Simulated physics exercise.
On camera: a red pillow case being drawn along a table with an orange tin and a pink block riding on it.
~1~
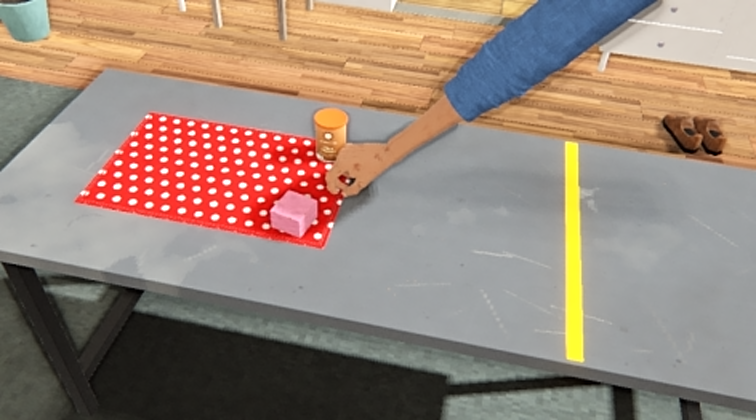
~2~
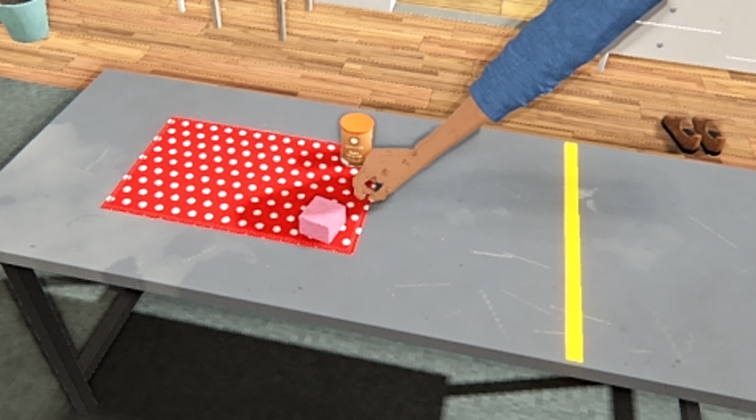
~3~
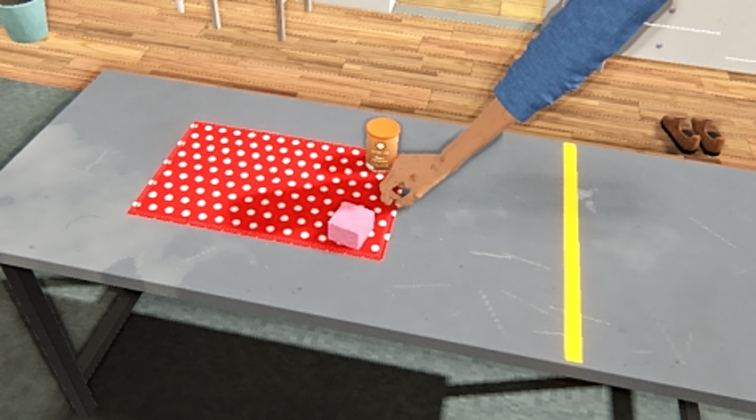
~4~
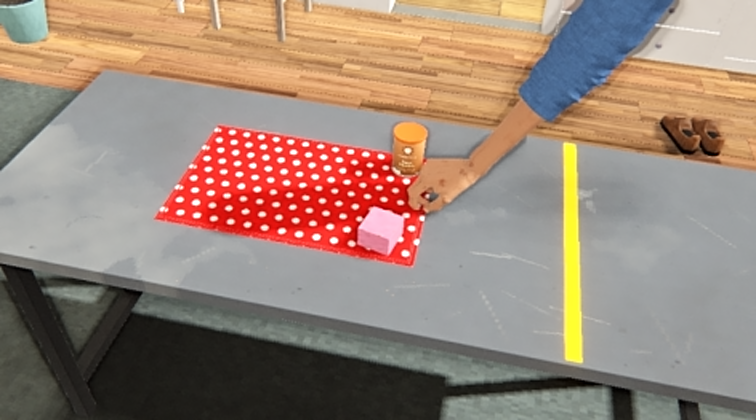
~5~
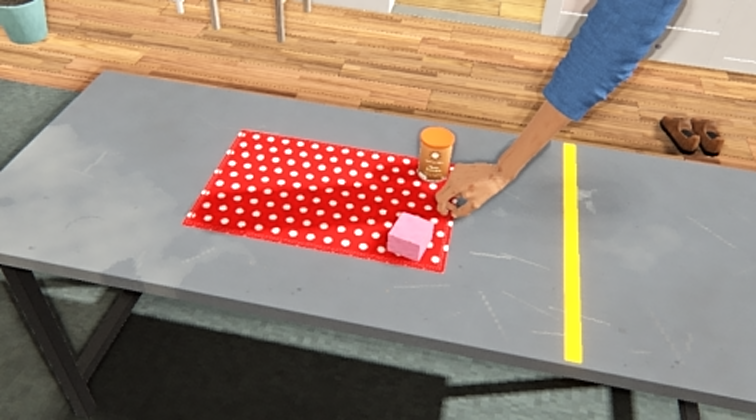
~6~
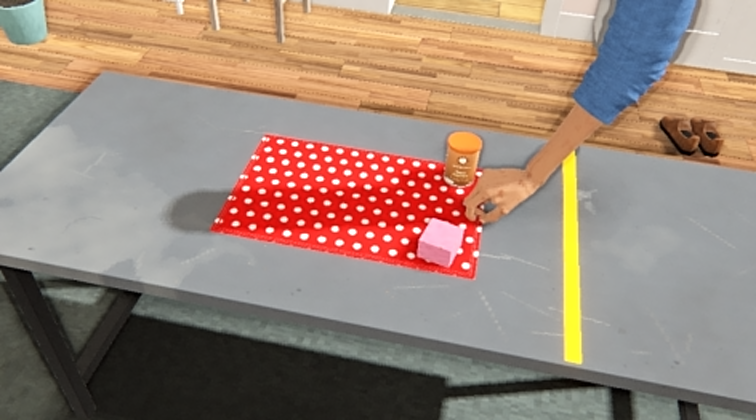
A red polka-dot cloth being pulled rightward across a grey table by a hand, carrying an orange tin and a pink block.
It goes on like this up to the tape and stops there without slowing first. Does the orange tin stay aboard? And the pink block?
The orange tin slides clear of the cloth; the pink block leaves the cloth.
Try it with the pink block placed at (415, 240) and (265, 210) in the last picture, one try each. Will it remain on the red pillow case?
First try: It slides off; second try: It stays on.
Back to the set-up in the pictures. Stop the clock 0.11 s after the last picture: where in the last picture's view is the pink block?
Near (508, 255).
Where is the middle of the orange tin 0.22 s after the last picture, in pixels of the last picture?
By then it is at (579, 179).
Then, 0.11 s on from there, hem short of the tape; orange tin on the cloth near (523, 170); pink block on the cloth near (509, 255).
Then, 0.22 s on from there, hem at the tape; orange tin ahead of the hem near (579, 179); pink block ahead of the hem near (571, 266).
In the end, hem at the tape; orange tin knocked over near (660, 202); pink block ahead of the hem near (629, 278). The orange tin leaves the cloth and the pink block shoots off the front.
